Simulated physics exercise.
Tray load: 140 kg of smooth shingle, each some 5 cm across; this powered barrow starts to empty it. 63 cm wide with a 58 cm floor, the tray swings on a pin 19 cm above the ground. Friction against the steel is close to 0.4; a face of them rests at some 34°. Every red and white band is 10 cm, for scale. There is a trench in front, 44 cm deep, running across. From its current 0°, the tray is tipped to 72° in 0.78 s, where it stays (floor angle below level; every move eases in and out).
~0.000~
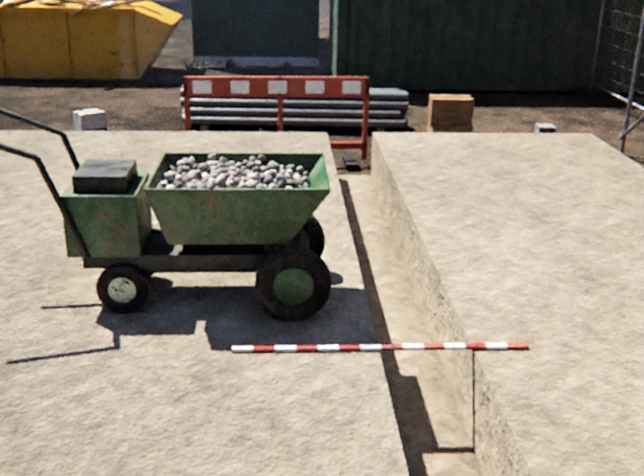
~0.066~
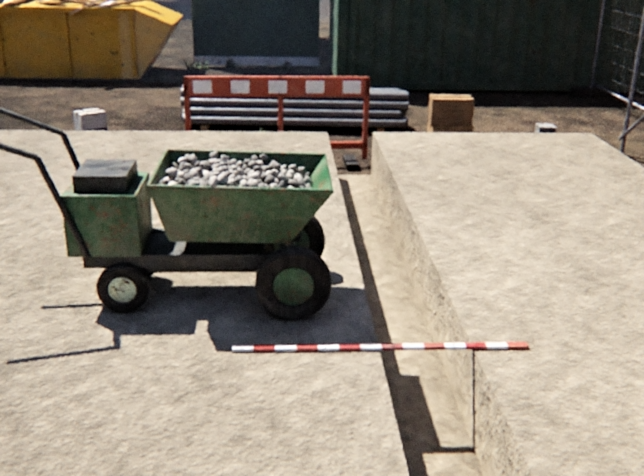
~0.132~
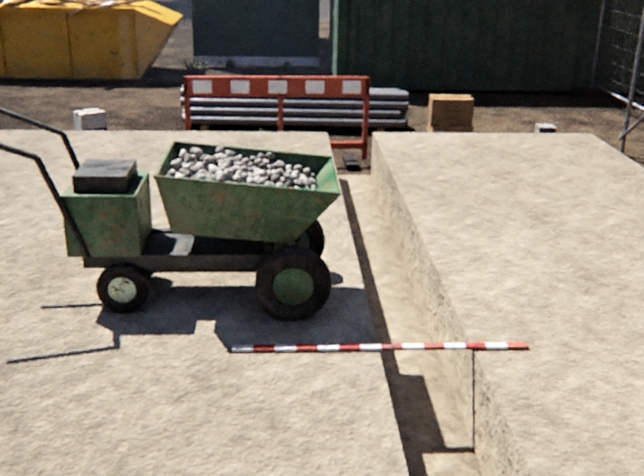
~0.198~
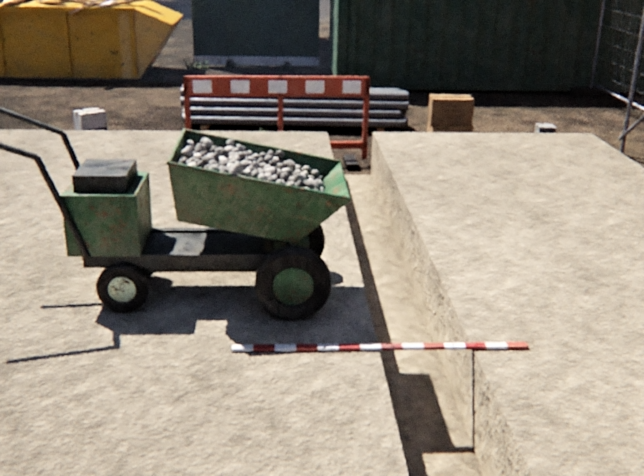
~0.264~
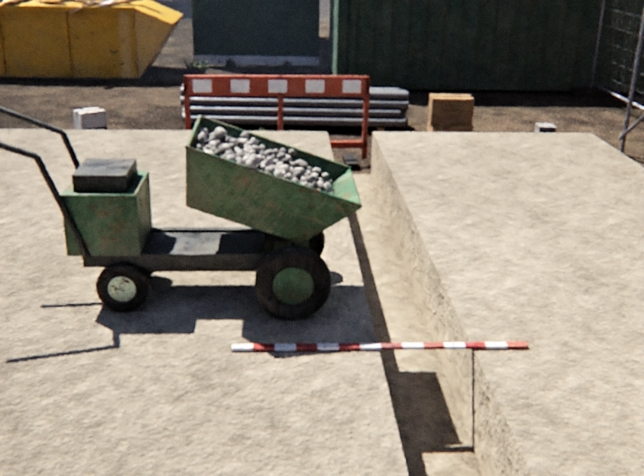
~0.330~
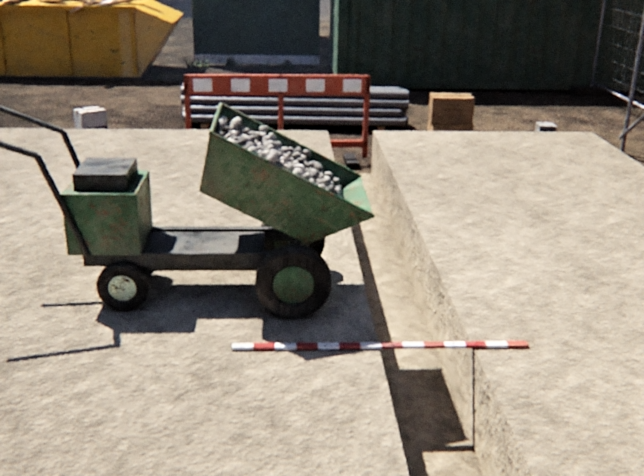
The green tray of a wheeled barrow, loaded with grey stones, tilts steadily toward the trench on its right, its rear end rising and its lip moving right and down, while the wheels stay still beside a red and white pole.
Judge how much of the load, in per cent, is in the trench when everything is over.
I judge it at about 74 per cent.
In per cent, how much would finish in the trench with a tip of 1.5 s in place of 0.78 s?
That works out at about 90 in a hundred.
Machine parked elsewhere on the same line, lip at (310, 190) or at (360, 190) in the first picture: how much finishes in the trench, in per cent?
About 90 per cent first, then about 40 per cent.
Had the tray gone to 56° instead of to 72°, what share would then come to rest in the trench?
It would come to about 45 percent.
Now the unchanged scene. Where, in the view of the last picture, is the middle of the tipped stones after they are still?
Centre estimate: Around (424, 346).
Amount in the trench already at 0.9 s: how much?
I'd put it near 35 per cent.
After 0.6 s the floor is at 60°; 100 % in the tray; the foremost stones are at (386, 233).
After 0.9 s the floor is at 72°; 59 % in the tray, 35 % in the trench, 6 % past the trench; the foremost stones are at (471, 284).
After 1.2 s the floor is at 72°; 17 % in the tray, 56 % in the trench, 26 % past the trench; the foremost stones are at (603, 290).
After 3.2 s the floor is at 72°; 0 % in the tray, 74 % in the trench, 26 % past the trench; the foremost stones are past the picture's edge.
